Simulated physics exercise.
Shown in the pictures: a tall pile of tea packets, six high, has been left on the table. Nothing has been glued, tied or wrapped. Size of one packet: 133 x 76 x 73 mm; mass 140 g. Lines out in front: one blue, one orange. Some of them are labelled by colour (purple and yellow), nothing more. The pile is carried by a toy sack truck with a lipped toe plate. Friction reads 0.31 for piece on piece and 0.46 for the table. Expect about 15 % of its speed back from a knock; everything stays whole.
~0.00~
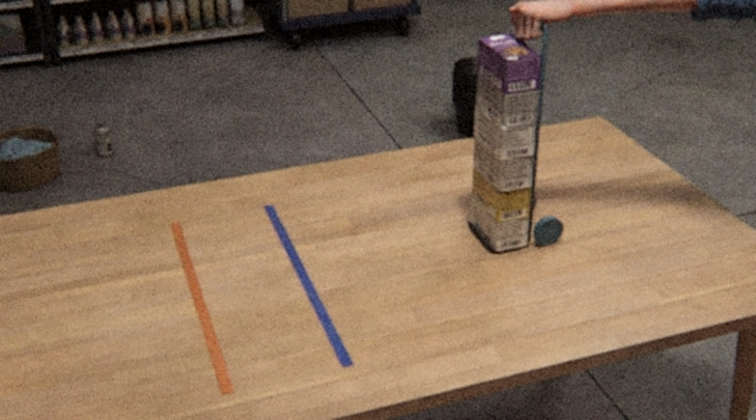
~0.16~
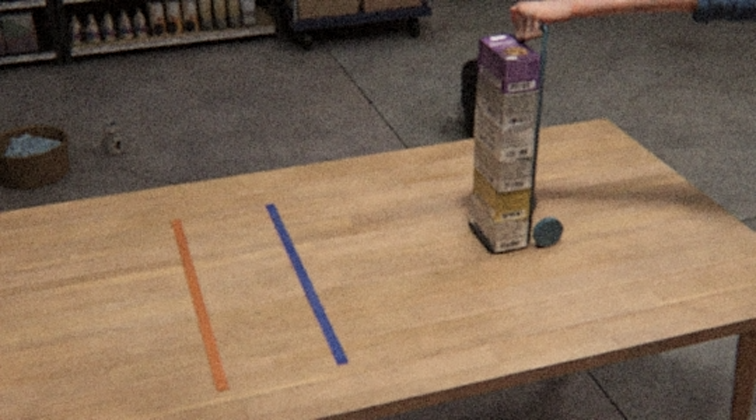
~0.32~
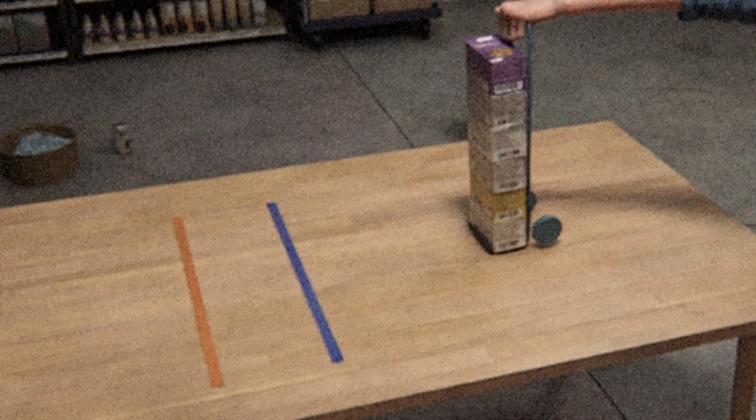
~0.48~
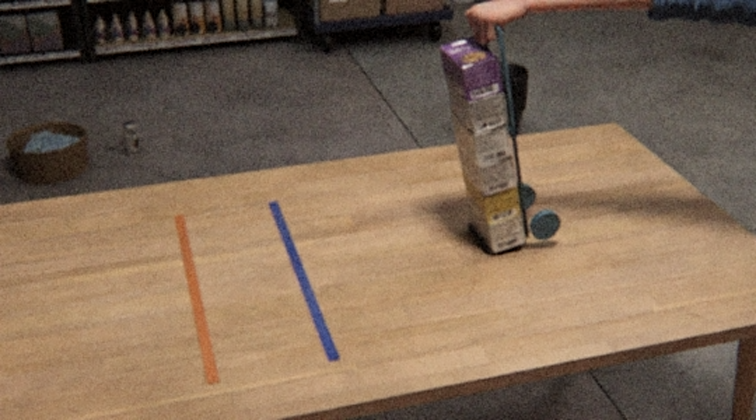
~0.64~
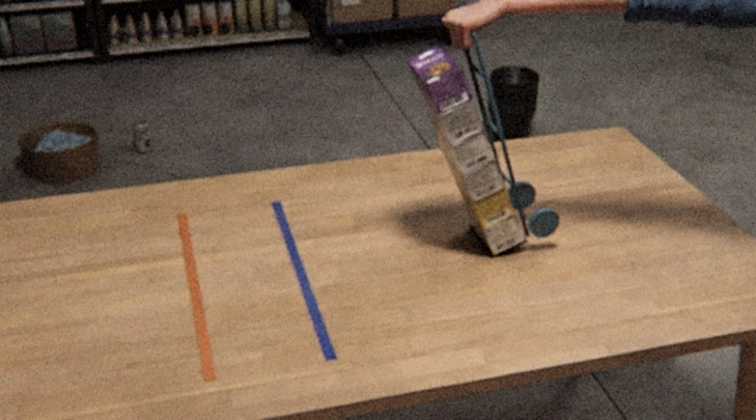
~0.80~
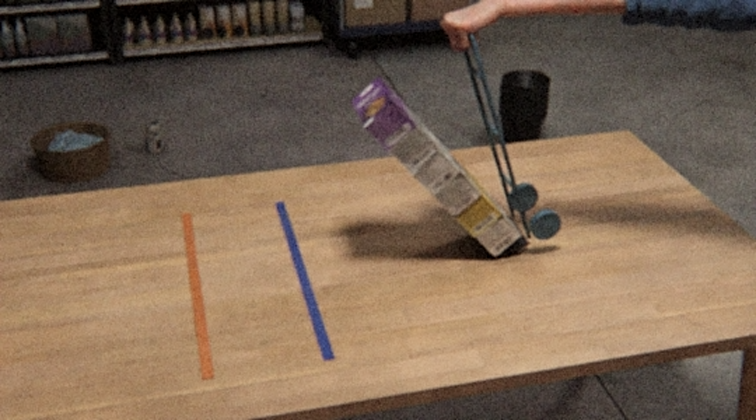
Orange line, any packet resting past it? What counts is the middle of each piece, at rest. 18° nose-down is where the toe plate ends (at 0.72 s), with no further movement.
The line stays clear.
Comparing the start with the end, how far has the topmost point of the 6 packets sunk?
It sits roughly 35 centimetres lower.
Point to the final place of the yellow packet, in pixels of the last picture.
It ends up centred close to (430, 237).
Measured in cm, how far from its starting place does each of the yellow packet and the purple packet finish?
The yellow one ends around 18 cm from its start and the purple one around 70 cm.
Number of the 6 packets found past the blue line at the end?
The total is 2.
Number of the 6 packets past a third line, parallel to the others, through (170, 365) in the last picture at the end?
The count is 0.
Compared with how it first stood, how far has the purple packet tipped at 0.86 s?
Angle from initial pose, roughly 50 deg - estimate.
After 0.86 s, none of the 6 packets past the orange line, 6 disturbed; yellow packet 50° from how it stood; purple packet 50° from how it stood, 12 cm lower.
After 0.90 s, none of the 6 packets past the orange line, 6 disturbed; yellow packet 59° from how it stood, 37 mm lower; purple packet 58° from how it stood, 18 cm lower.
After 0.96 s, none of the 6 packets past the orange line, 6 disturbed; yellow packet on its side; purple packet 70° from how it stood, 29 cm lower.
After 1.08 s, none of the 6 packets past the orange line, 6 disturbed; yellow packet on its side; purple packet on its side.
In the end (1.8 s), none of the 6 packets past the orange line, 6 disturbed; yellow packet on its side; purple packet on its side. The farthest middle lies 7 cm short of that line. From the last view, middles, yellow packet near (429, 237), purple packet near (227, 263).
